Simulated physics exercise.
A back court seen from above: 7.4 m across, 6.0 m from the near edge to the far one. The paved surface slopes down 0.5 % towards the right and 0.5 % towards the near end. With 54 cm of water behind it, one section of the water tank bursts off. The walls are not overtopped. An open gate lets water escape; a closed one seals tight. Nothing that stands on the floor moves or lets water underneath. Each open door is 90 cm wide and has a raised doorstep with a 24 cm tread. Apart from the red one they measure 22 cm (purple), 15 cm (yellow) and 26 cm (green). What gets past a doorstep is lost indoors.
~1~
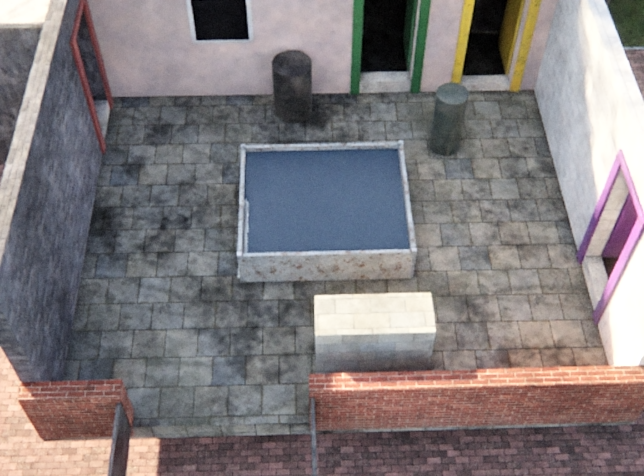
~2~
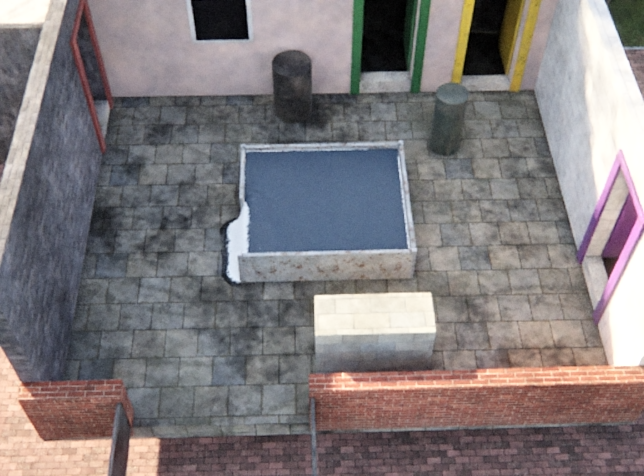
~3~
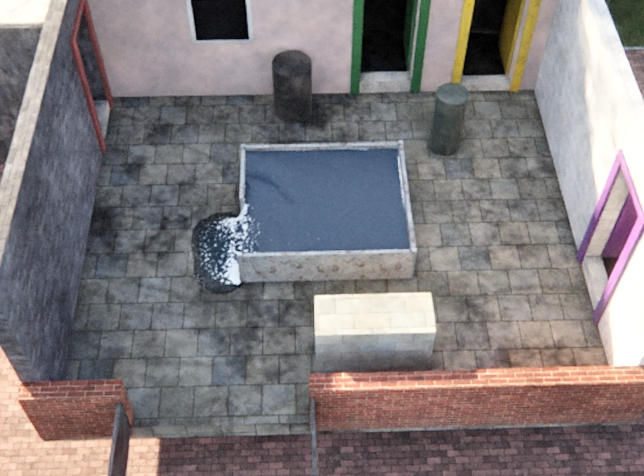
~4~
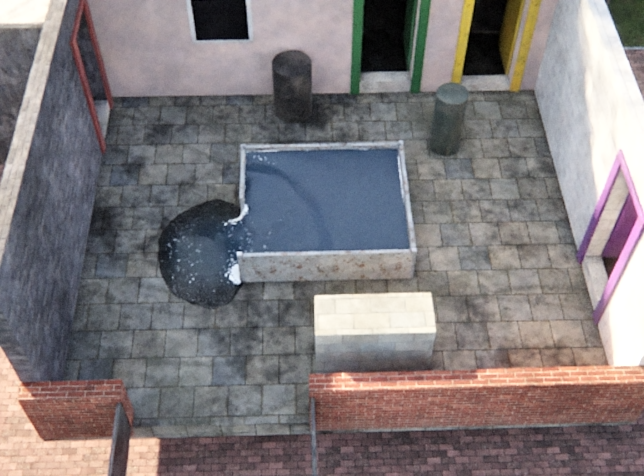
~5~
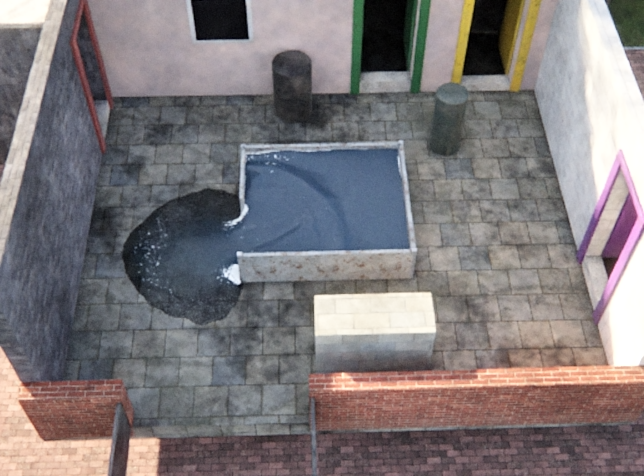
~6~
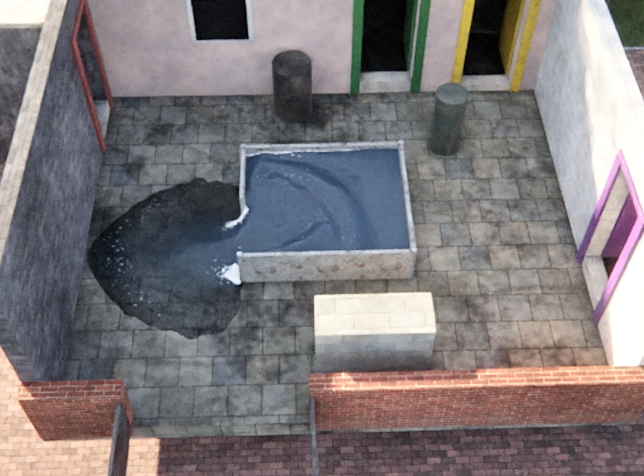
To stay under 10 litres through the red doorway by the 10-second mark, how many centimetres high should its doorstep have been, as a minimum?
At least 9 cm or so.
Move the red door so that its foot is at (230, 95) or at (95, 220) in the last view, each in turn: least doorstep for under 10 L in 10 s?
Roughly 8.5 and 21 cm.
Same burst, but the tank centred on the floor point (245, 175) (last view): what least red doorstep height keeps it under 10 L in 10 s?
Some 16 cm.
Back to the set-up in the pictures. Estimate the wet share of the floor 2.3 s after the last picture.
Near 30 per cent is wet.
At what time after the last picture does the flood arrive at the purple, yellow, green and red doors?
Arrival: Purple 7.0 s, yellow 8.0 s, green 4.5 s, red 1.2 s.
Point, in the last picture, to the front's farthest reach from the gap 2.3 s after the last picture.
At about (113, 99).
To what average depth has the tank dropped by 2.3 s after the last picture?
About 30 cm.
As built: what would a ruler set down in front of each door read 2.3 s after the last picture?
Depths in cm: Purple 0, yellow 0, green 0, red 7.
Then, 0.7 s after the last picture water covers 20 % of the floor, deepest (30 cm) near (230, 263); it has not reached the red door.
Then, 2.3 s after the last picture water covers 30 % of the floor, deepest (31 cm) near (61, 399); 7 cm at the red door, 0 litres in over its 21 cm doorstep.
Then, 9.3 s after the last picture water covers 85 % of the floor, deepest (10 cm) near (59, 412); 7 cm at the red door, 0 litres in over its 21 cm doorstep.
At the red door as built, the water peaked near 10 cm, 4.9 s after the last picture.
Run again over the same 10 s with other heights there, 16 litres in over 8 cm, 5 litres over 10.5 cm. The limit of 10 litres is kept from about 9 cm up.
